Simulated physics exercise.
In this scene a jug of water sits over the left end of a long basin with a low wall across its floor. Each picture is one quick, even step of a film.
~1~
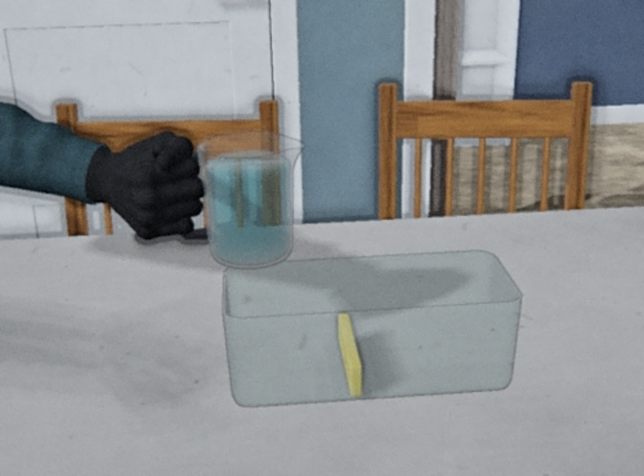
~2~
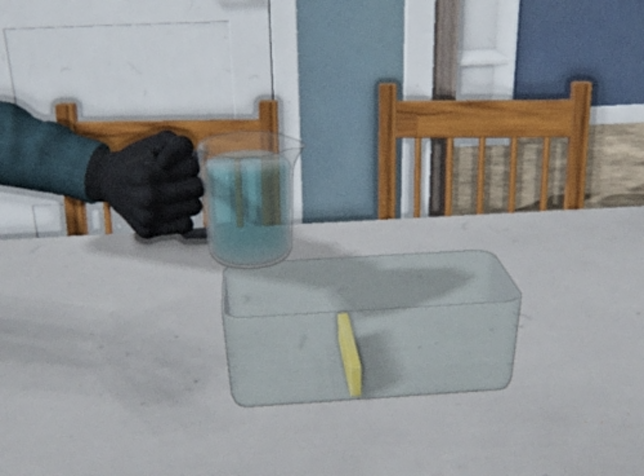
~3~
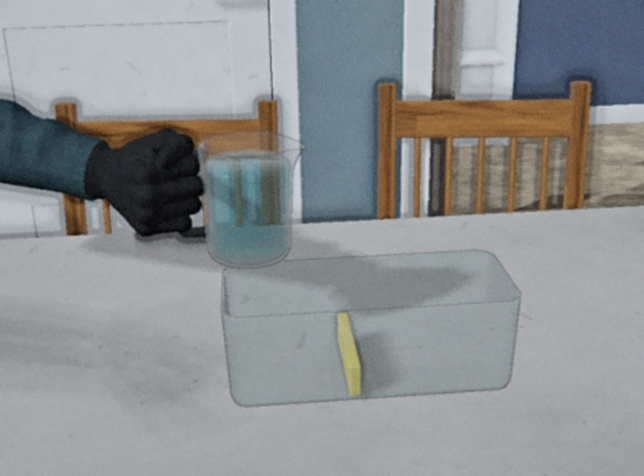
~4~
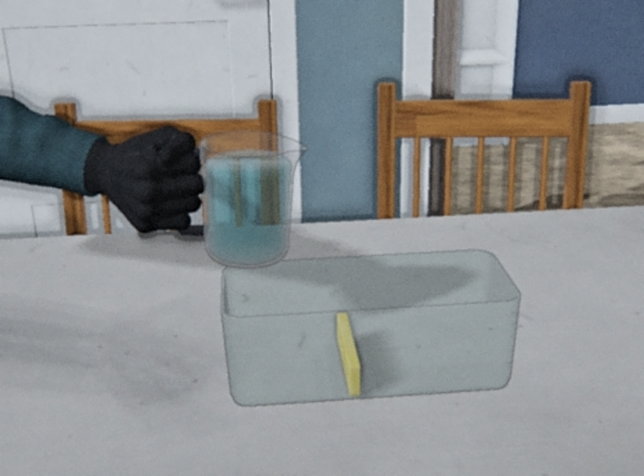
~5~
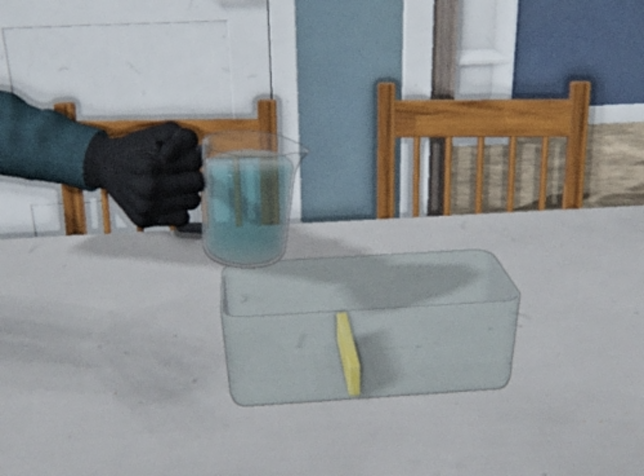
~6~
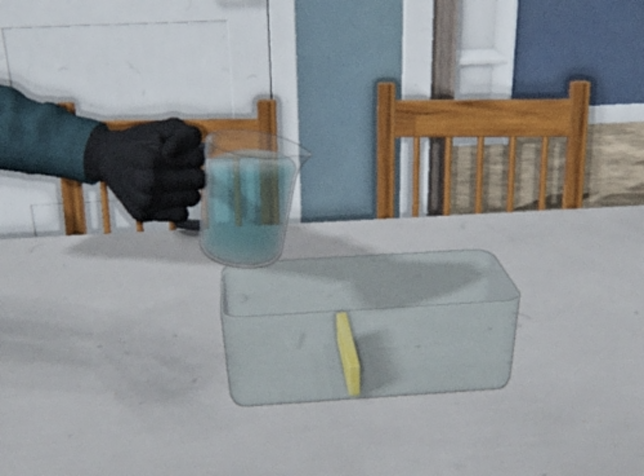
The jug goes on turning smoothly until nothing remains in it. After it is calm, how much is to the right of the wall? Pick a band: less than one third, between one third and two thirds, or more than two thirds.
It is more than two thirds.
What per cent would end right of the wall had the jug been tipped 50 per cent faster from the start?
Near 95 parts in a hundred.
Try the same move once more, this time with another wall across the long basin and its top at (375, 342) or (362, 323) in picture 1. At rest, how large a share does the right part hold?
Try one about 60 %, try two about 75 %.
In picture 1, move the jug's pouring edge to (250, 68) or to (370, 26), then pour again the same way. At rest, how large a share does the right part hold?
First try 60 %, second try 85 %.
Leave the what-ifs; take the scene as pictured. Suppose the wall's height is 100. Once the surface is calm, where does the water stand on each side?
10 per cent left, 70 per cent right.
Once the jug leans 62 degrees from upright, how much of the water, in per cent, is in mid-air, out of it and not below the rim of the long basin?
Around 10 in a hundred.
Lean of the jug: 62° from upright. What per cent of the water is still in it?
Around 85 in a hundred.
A moment on, the jug is tipped part way and 87 per cent is still to pour, 0 is left of the wall and 2 right of it.
Next, the jug is tipped on its side and 45 per cent is still to pour, 1 is left of the wall and 38 right of it.
Then the jug is tipped on its side and 13 per cent is still to pour, 3 is left of the wall and 80 right of it.
Later the jug is tipped on its side and 3 per cent is still to pour, 3 is left of the wall and 92 right of it.
Finally, 6 per cent lies left of the wall, 92 right of it and 1 outside.
